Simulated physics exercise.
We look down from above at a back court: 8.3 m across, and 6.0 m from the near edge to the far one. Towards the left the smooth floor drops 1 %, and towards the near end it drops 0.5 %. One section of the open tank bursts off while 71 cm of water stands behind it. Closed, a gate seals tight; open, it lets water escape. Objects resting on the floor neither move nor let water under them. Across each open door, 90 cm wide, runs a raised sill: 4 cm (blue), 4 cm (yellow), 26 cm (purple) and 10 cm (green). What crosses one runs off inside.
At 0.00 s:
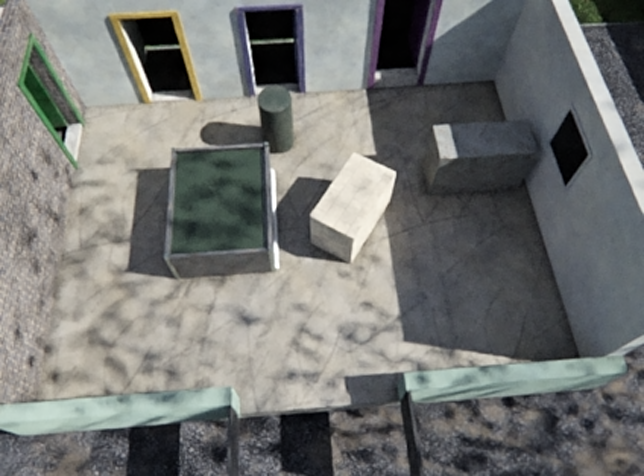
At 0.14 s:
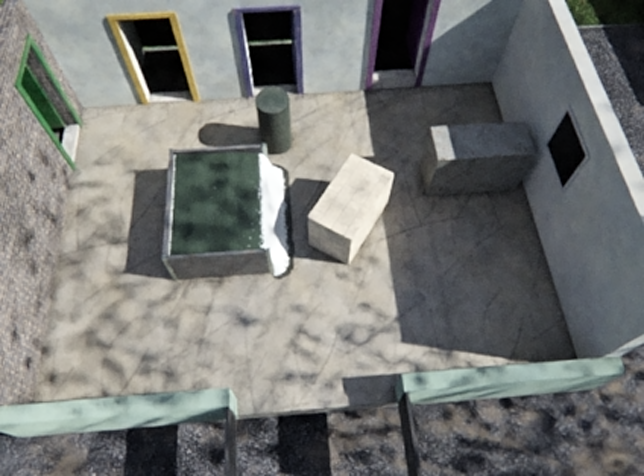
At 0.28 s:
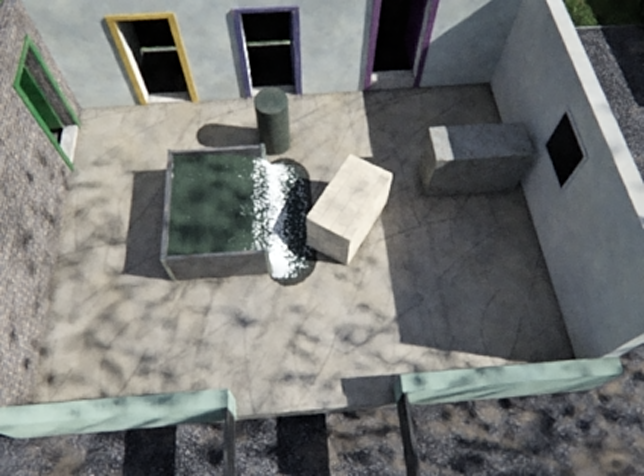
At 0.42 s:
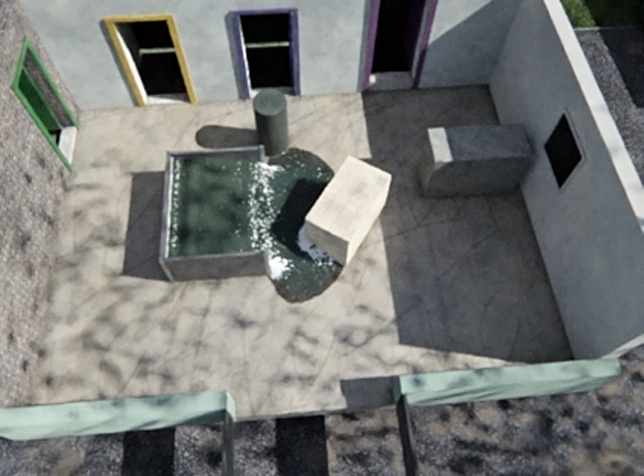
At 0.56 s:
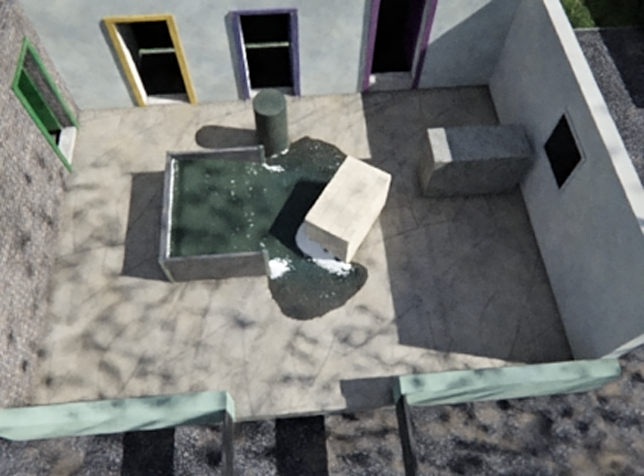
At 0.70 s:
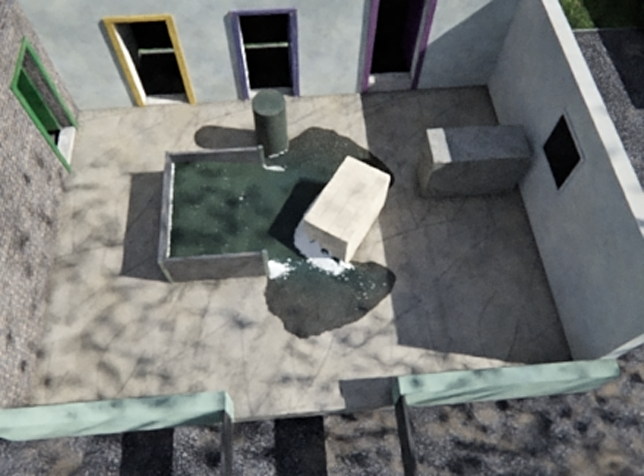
Dark green water bursts from the tank's right side and spreads around a pale block.
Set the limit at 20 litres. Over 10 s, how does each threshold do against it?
At the blue door the water goes past it. At the yellow door the water stays short of it. At the purple door the water stays short of it. At the green door the water stays short of it.
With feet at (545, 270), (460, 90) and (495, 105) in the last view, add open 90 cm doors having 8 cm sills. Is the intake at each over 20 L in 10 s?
So, in the order given, it's shy of the mark, then beyond the mark, then beyond the mark.
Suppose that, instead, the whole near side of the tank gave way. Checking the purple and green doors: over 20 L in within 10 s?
Purple: Within the limit; green: Within the limit.
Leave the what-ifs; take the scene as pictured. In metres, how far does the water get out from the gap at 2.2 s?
About 5.6 m out.
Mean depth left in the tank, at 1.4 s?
About 28 cm.
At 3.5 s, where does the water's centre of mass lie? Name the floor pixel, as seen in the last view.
(358, 191).
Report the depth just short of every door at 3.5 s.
Depths in centimetres - blue: 8, yellow: 1, purple: 12, green: 0.
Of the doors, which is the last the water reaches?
Green.
After 1.4 s water covers 25 % of the floor and is deepest (43 cm) near (306, 237); blue door not reached, yellow door not reached, purple door not reached, green door not reached.
After 2.2 s water covers 45 % of the floor and is deepest (42 cm) near (485, 86); blue door not reached, yellow door not reached, purple door 23 cm at the sill, 0 L in, green door not reached.
After 3.5 s water covers 50 % of the floor and is deepest (28 cm) near (498, 157); blue door 8 cm at the sill, 19 L in, yellow door 1 cm at the sill, 0 L in, purple door 12 cm at the sill, 0 L in, green door not reached.
After 6.0 s water covers 70 % of the floor and is deepest (12 cm) near (313, 202); blue door 5 cm at the sill, 29 L in, yellow door 2 cm at the sill, 0 L in, purple door 9 cm at the sill, 0 L in, green door 6 cm at the sill, 0 L in.
After 10.0 s water covers 80 % of the floor and is deepest (8 cm) near (276, 258); blue door 5 cm at the sill, 60 L in, yellow door 1 cm at the sill, 0 L in, purple door 5 cm at the sill, 0 L in, green door 8 cm at the sill, 0 L in.
